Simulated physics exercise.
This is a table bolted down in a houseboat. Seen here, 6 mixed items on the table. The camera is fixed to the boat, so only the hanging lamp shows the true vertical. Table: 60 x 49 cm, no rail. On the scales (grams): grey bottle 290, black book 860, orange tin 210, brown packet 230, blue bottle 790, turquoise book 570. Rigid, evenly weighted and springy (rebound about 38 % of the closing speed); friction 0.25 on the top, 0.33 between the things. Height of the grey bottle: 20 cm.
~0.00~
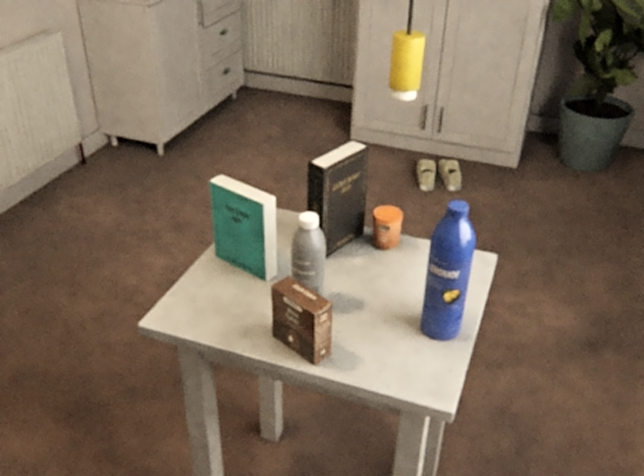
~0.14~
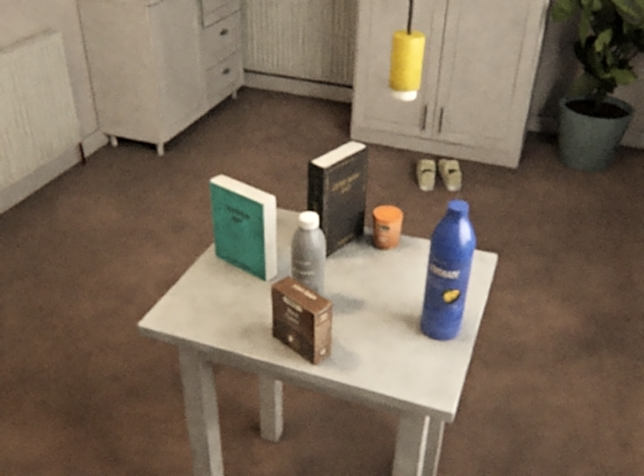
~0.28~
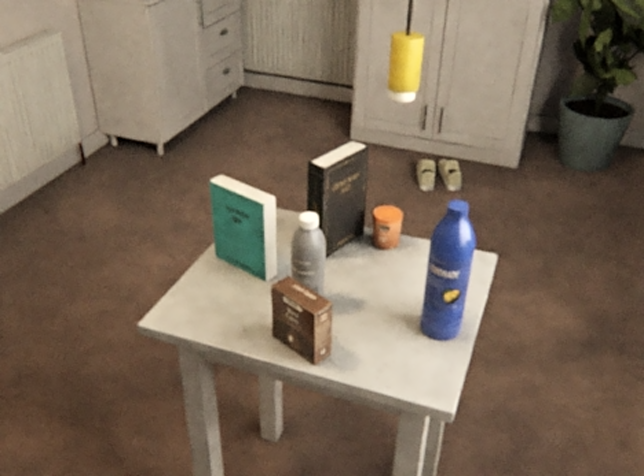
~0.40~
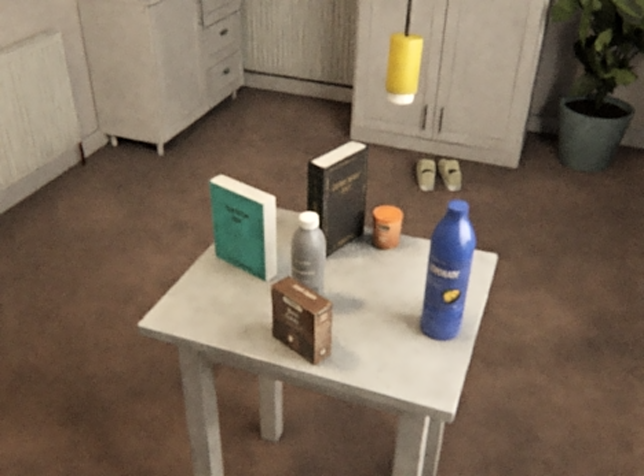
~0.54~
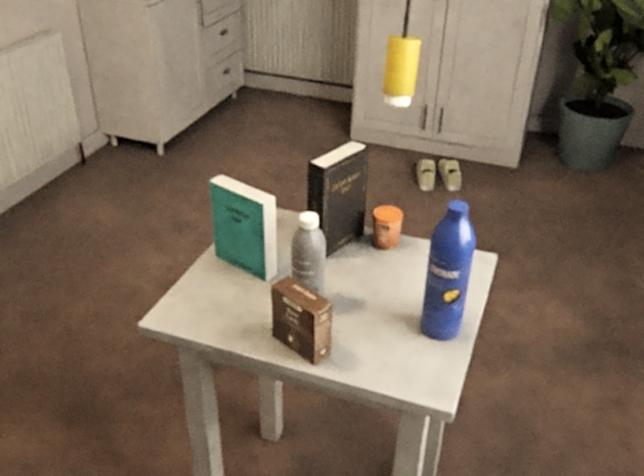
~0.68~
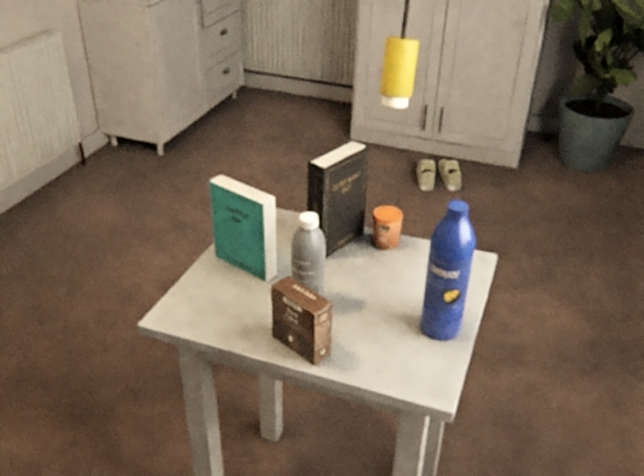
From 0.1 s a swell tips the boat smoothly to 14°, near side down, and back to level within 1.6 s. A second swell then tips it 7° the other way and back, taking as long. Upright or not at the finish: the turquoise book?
The turquoise book falls over.
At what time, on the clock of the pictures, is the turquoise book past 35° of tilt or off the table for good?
Near 1.1 s.
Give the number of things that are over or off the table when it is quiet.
That comes to 1.
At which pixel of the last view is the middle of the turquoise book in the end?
Around (176, 313).
By 1.18 s, boat heeled 10°, near side down; turquoise book on its side near (205, 279).
By 1.48 s, boat heeled 2°, near side down; turquoise book on its side near (176, 313).
When it is over (3.8 s), lying over on the table, turquoise book; the other 5 within 5 cm of the start. End places, in pixels of the last picture, turquoise book near (176, 313).
